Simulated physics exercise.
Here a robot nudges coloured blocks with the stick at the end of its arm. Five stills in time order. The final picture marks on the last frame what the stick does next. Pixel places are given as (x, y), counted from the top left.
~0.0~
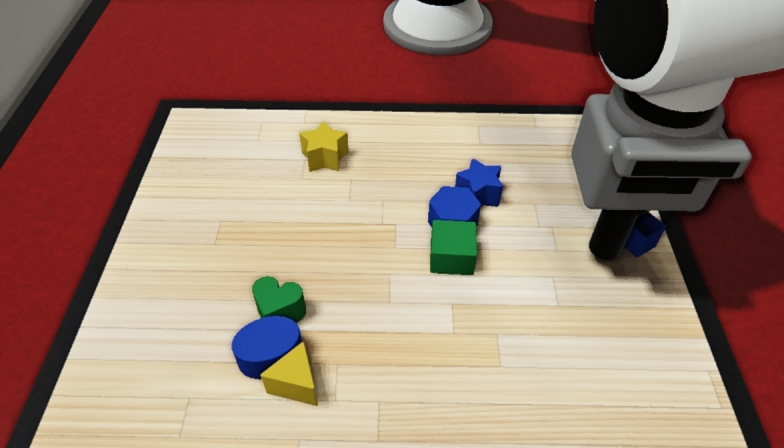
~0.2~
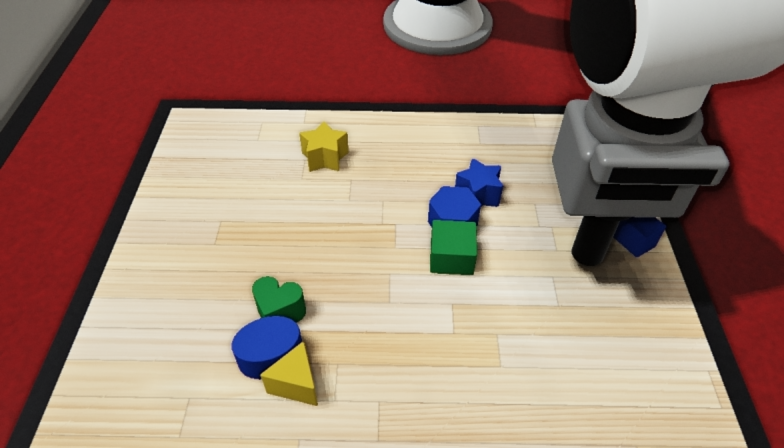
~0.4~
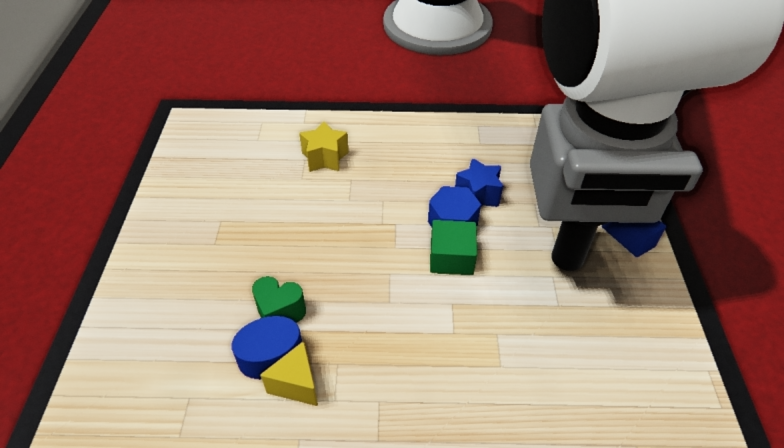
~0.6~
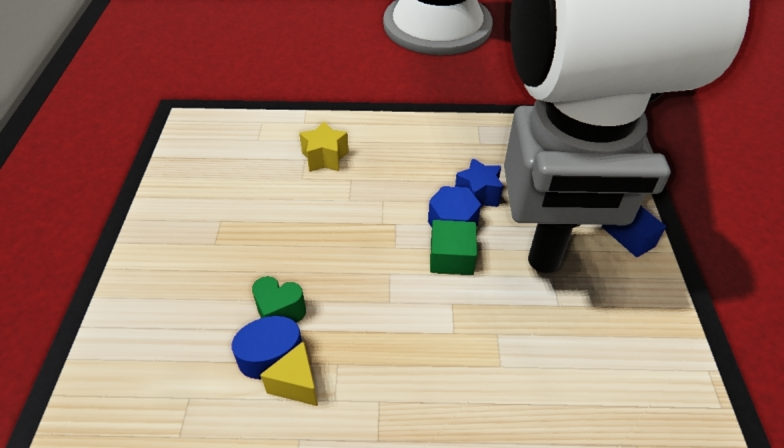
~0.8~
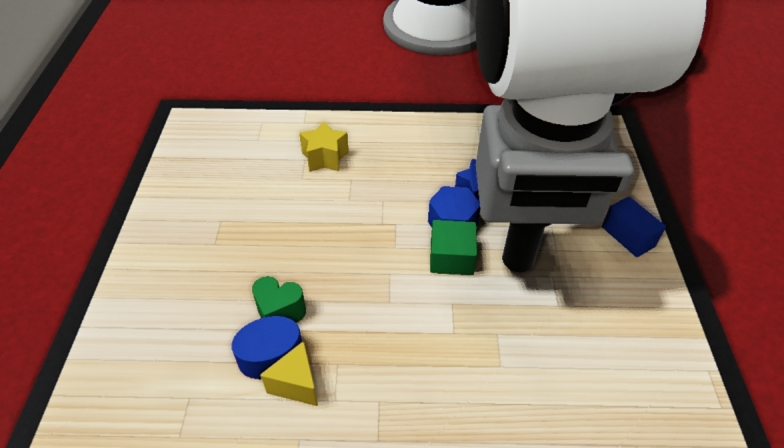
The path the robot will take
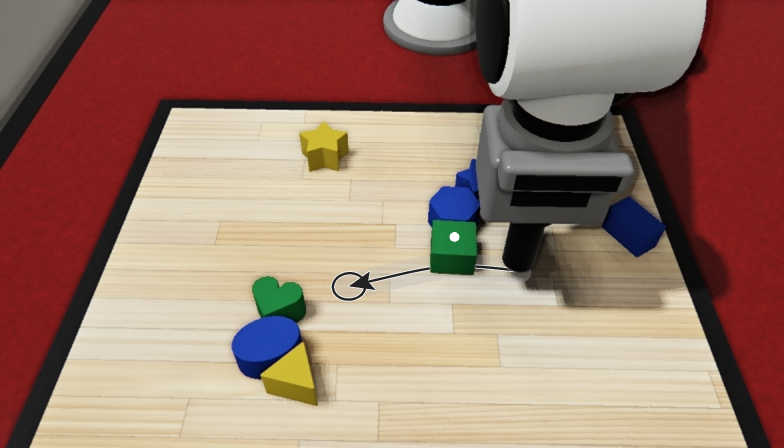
On a pale wooden board edged in black over a red surface, a robot arm holds its dark stick near the right side, beside a blue block. The arm glides steadily left, uncovering more of that block and nearing the green square block, while all the blocks stay still.
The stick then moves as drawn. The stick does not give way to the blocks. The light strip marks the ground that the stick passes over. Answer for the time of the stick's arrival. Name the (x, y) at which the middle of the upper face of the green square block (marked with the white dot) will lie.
Its top middle: (398, 223).
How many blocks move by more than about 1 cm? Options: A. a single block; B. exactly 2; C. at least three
My pick is A.
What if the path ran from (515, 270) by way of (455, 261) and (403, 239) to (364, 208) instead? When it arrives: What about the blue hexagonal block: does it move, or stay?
Here the blue hexagonal block stays on its spot.
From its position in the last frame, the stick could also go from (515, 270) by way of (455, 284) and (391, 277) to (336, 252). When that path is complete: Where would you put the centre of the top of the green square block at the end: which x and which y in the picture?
Final place: (416, 229).
The line goes from (515, 270) over (459, 266) and (404, 273) to (349, 286); the dot is on the green square block.
What follows on the original path. One third of the way, stick at (461, 256); green square block at (427, 231), turned 20° clockwise.
Two thirds of the way, stick at (404, 264); green square block at (398, 223), turned 65° clockwise.
At the end, stick at (348, 276); green square block at (398, 223), turned 65° clockwise; blue hexagonal block unmoved.
